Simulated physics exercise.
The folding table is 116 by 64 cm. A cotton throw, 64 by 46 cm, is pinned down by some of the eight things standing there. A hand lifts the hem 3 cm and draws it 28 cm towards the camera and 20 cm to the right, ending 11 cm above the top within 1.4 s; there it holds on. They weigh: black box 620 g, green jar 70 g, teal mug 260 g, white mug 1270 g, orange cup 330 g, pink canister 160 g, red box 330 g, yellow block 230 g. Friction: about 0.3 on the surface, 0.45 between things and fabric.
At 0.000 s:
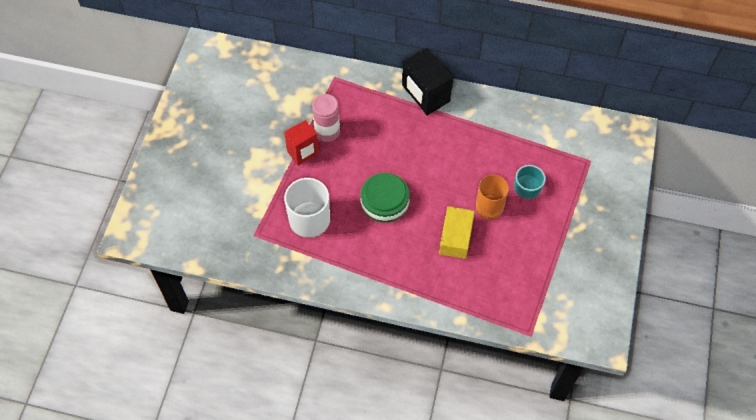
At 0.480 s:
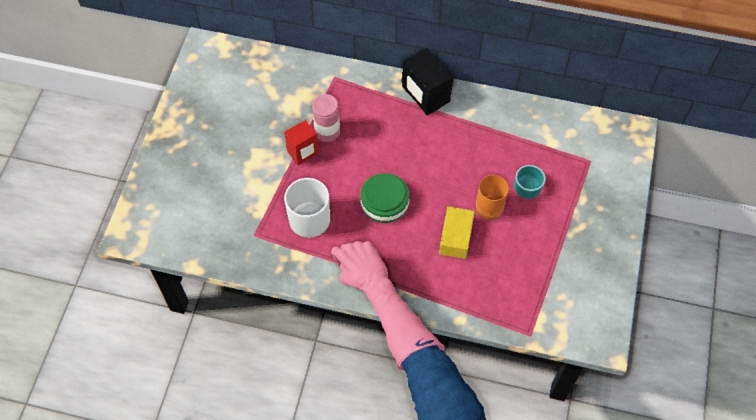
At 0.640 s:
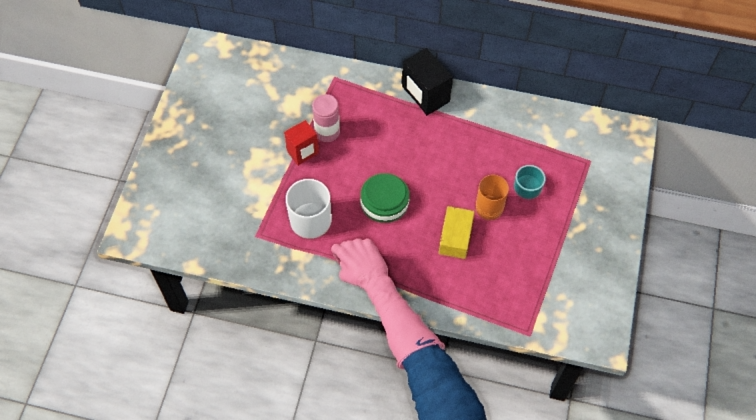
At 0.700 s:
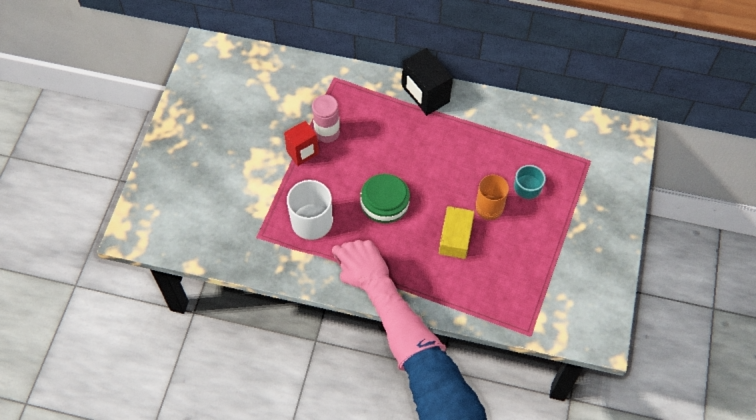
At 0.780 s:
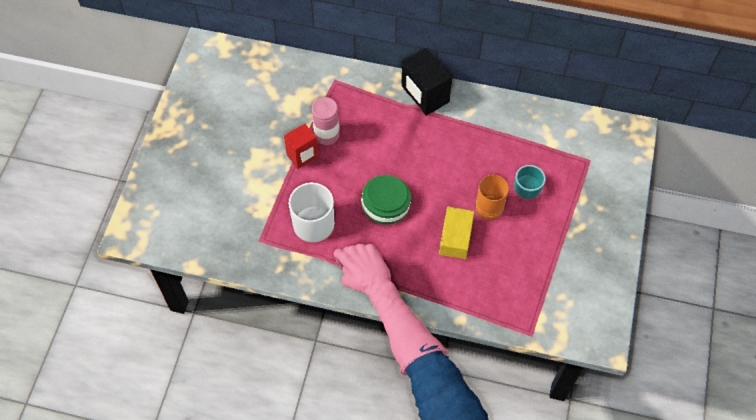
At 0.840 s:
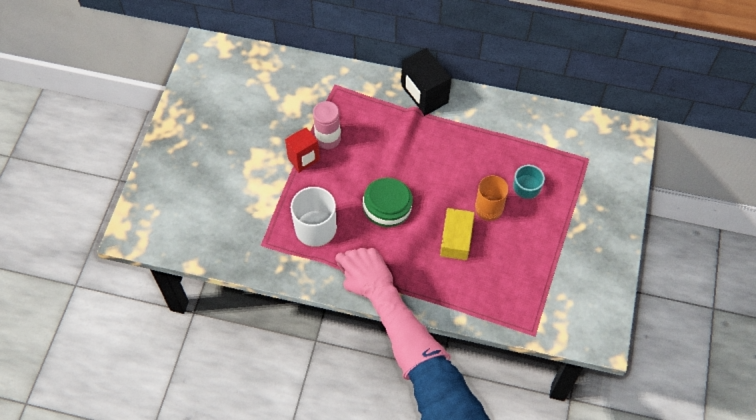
The footage shows a pink cloth on a marbled table, holding mugs, a cup and small containers, as a hand grips its near edge and draws it slightly toward the viewer, shifting the white mug and nearby items a little.
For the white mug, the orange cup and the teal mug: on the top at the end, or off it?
Result: White mug goes over the edge, orange cup stays on, teal mug remains up there.
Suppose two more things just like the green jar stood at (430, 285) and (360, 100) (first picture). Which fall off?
In turn: Goes over, stays on.
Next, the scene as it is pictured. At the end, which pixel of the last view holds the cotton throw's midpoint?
Near (425, 293).
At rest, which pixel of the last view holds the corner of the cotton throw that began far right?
Around (504, 175).
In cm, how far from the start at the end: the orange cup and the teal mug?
About: Orange cup 20 cm, teal mug 20 cm.
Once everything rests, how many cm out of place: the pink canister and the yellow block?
Pink canister 40 cm, yellow block 20 cm.
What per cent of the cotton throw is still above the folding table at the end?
Some 65 per cent of it.
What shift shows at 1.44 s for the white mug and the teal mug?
About: White mug 25 cm, teal mug 10 cm.
After 1.1 s, 100 % of the cotton throw is still over the top; white mug 13 cm off its start, teal mug 3 cm off its start, orange cup 2 cm off its start.
After 1.4 s, 85 % of the cotton throw is still over the top; white mug 25 cm off its start, teal mug 10 cm off its start, orange cup 8 cm off its start.
After 1.7 s, 75 % of the cotton throw is still over the top; white mug over the edge, teal mug 15 cm off its start at (481, 218), orange cup 14 cm off its start at (469, 240).
After 2.0 s, 65 % of the cotton throw is still over the top; white mug over the edge, teal mug 19 cm off its start, orange cup 18 cm off its start.
After 3.6 s, 65 % of the cotton throw is still over the top; white mug over the edge, teal mug 19 cm off its start at (474, 235), orange cup 19 cm off its start at (465, 262), red box over the edge.
